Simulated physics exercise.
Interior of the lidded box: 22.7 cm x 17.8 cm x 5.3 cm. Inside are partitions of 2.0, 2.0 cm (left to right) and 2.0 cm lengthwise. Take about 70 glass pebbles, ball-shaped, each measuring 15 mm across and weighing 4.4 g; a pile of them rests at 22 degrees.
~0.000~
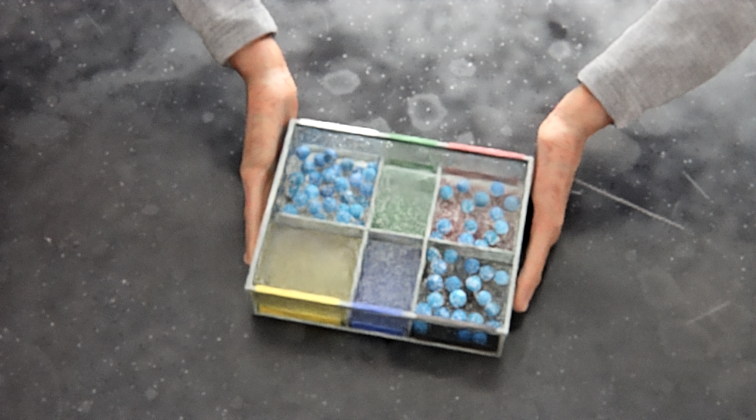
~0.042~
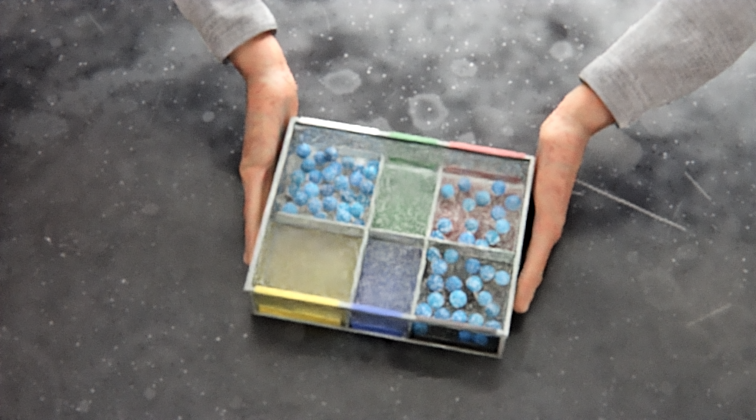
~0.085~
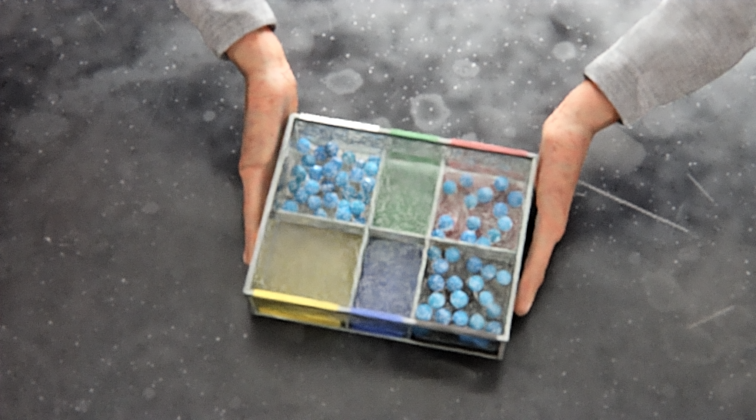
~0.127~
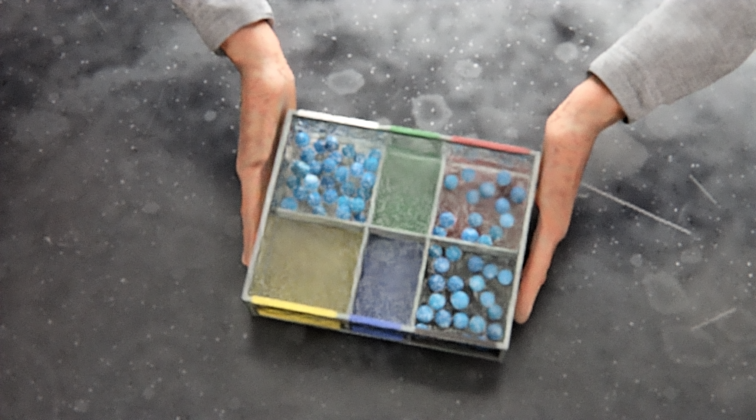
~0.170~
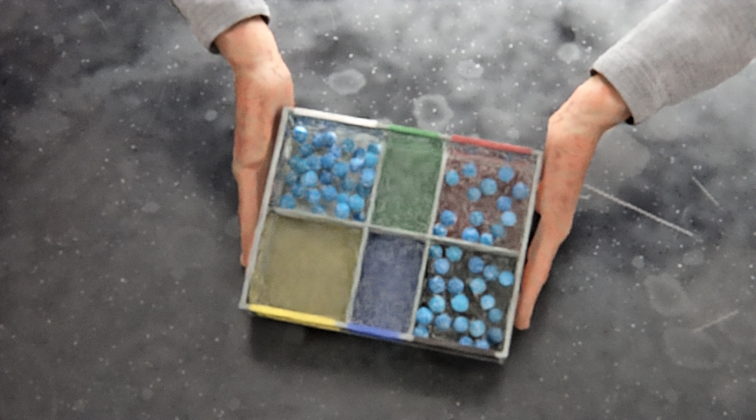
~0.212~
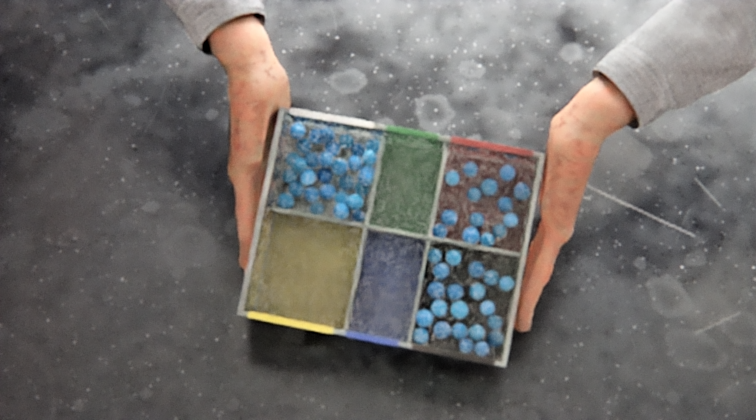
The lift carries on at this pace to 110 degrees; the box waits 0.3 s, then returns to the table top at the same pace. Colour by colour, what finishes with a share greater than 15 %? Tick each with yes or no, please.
Red compartment - no; blue compartment - yes; green compartment - no; yellow compartment - yes; white compartment - no; black compartment - yes.
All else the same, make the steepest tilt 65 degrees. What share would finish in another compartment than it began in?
Roughly 20 percent would.
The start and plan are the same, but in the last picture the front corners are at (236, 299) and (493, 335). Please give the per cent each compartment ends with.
Final shares: Red 0%, blue 20%, green 0%, yellow 70%, white 0%, black 10%.
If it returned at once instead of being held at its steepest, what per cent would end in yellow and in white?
Yellow 35, white 0.
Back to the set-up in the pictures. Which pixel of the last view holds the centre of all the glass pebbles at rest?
Approximately (399, 291) in the last view.
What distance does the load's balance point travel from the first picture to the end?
6.5 cm, roughly.
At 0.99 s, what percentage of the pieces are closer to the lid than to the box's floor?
Around 70 in a hundred, give or take.
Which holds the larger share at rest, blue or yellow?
Answer: Yellow.
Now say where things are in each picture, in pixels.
The first picture shows box tilt 0 degrees, front corners at (251, 287) and (503, 330); red 20 %, white 45 %, black 30 %.
The second picture shows box tilt 1 degrees, front corners at (250, 287) and (503, 332).
The third picture shows box tilt 5 degrees, front corners at (249, 291) and (504, 337), lowest corner left front.
The fourth picture shows box tilt 11 degrees, front corners at (247, 297) and (504, 345), lowest corner left front.
The fifth picture shows box tilt 17 degrees, front corners at (245, 304) and (503, 353), lowest corner left front.
The sixth picture shows box tilt 24 degrees, front corners at (243, 311) and (502, 362), lowest corner left front; red 20 %, white 45 %, black 30 %. The box's pace is about 160 degrees a second.
After 0.99 s, tilt 110 degrees; blue 20 %, yellow 35 %, black 45 %.
After 1.50 s, tilt 59 degrees; blue 20 %, yellow 35 %, black 45 %.
Then, at 2.09 s, tilt 0 degrees; blue 25 %, yellow 35 %, black 45 %.
At rest (3.1 s), red 0 %, blue 25 %, green 0 %, yellow 35 %, white 0 %, black 45 %.
